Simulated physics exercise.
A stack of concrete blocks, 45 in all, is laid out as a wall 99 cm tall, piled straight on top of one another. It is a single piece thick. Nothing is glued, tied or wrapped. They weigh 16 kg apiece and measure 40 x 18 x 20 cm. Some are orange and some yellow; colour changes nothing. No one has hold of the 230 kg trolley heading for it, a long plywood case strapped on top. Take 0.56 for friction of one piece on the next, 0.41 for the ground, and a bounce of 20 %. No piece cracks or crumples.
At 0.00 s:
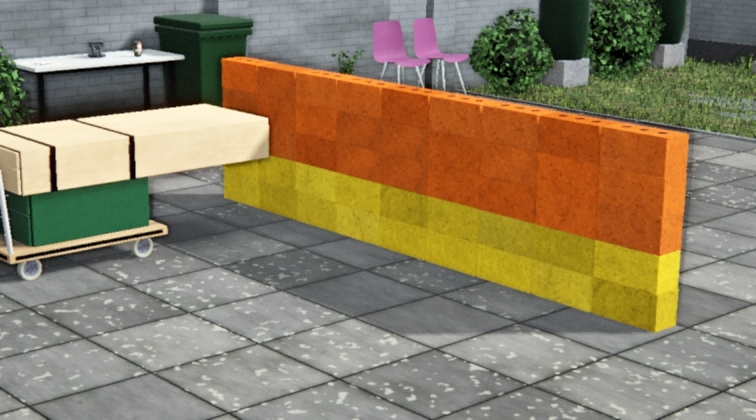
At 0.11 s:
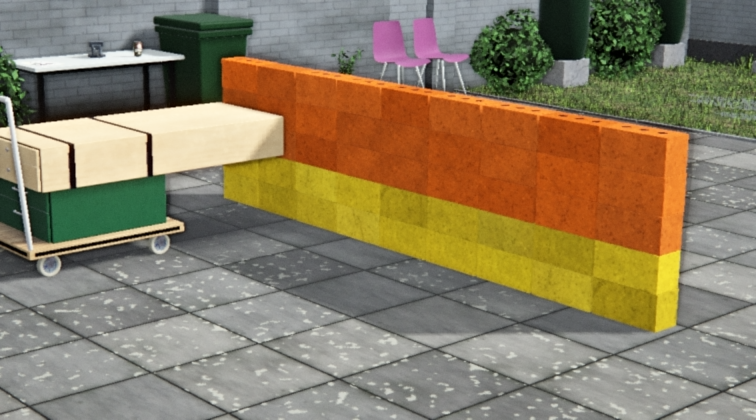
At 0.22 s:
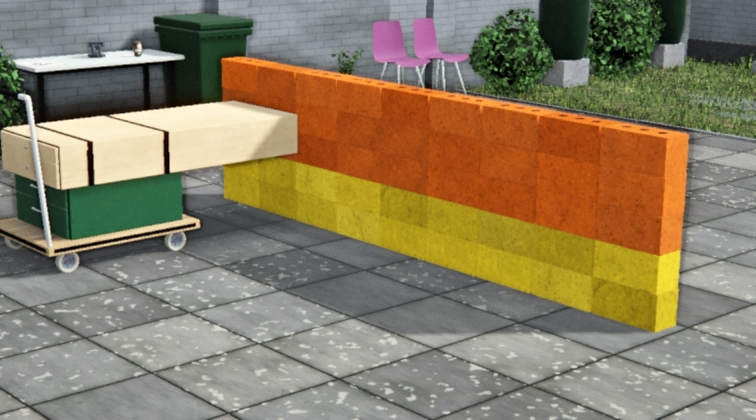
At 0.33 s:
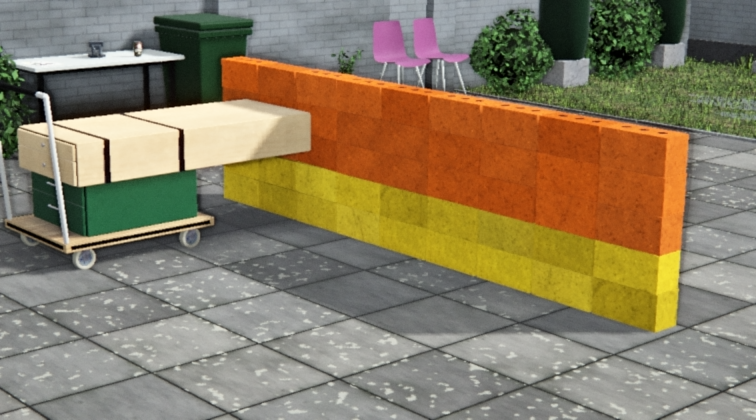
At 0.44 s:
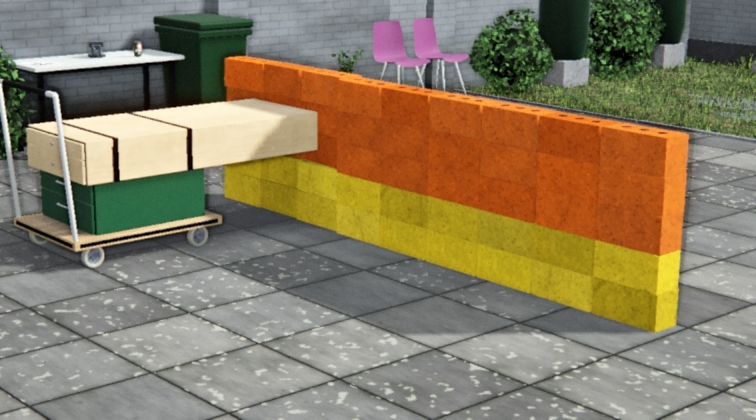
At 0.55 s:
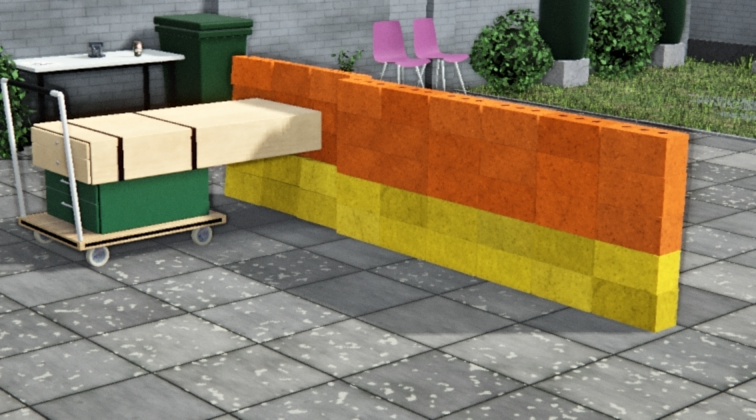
The clip opens on a trolley with a long strapped box on top of a green one, rolling rightward toward a wall of orange blocks above yellow ones. The pale box's front end meets the wall near its left end, and blocks there shift slightly as the trolley slows.
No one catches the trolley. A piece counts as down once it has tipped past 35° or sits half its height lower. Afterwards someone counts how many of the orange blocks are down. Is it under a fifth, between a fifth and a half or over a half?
The part is between a fifth and a half.
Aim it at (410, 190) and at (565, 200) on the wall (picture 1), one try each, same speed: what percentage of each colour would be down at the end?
Yellow 10 then 30, orange 10 then 30 per cent.
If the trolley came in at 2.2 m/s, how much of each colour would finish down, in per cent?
Then yellow 0, orange 30 per cent.
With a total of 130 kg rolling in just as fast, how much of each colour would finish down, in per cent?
In that case yellow 10, orange 10 per cent.
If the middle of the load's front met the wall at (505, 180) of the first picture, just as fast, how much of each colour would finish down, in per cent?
Then yellow 30, orange 30 per cent.
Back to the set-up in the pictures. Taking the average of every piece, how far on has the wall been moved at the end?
Roughly 25 cm.
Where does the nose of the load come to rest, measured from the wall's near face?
Roughly 25 cm.
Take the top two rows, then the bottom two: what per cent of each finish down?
Top 30, bottom 30 per cent.
After 0.82 s, load 16 cm past the wall's line, still rolling; none of the 27 orange blocks down (0 of 45 in all colours); top orange block 18° from how it stood.
After 1.10 s, load 21 cm past the wall's line, still rolling; 9 of the 27 orange blocks down (15 of 45 in all colours); top orange block 42° from how it stood, 17 cm lower.
After 1.36 s, load 25 cm past the wall's line, still rolling; 9 of the 27 orange blocks down (15 of 45 in all colours); top orange block on its side.
In the end (2.0 s), load 27 cm past the wall's line, stopped; 9 of the 27 orange blocks down (15 of 45 in all colours); top orange block on its side; top yellow block unmoved. That is 33 per cent. From the last view, middles, top orange block near (470, 183), top yellow block near (462, 217).
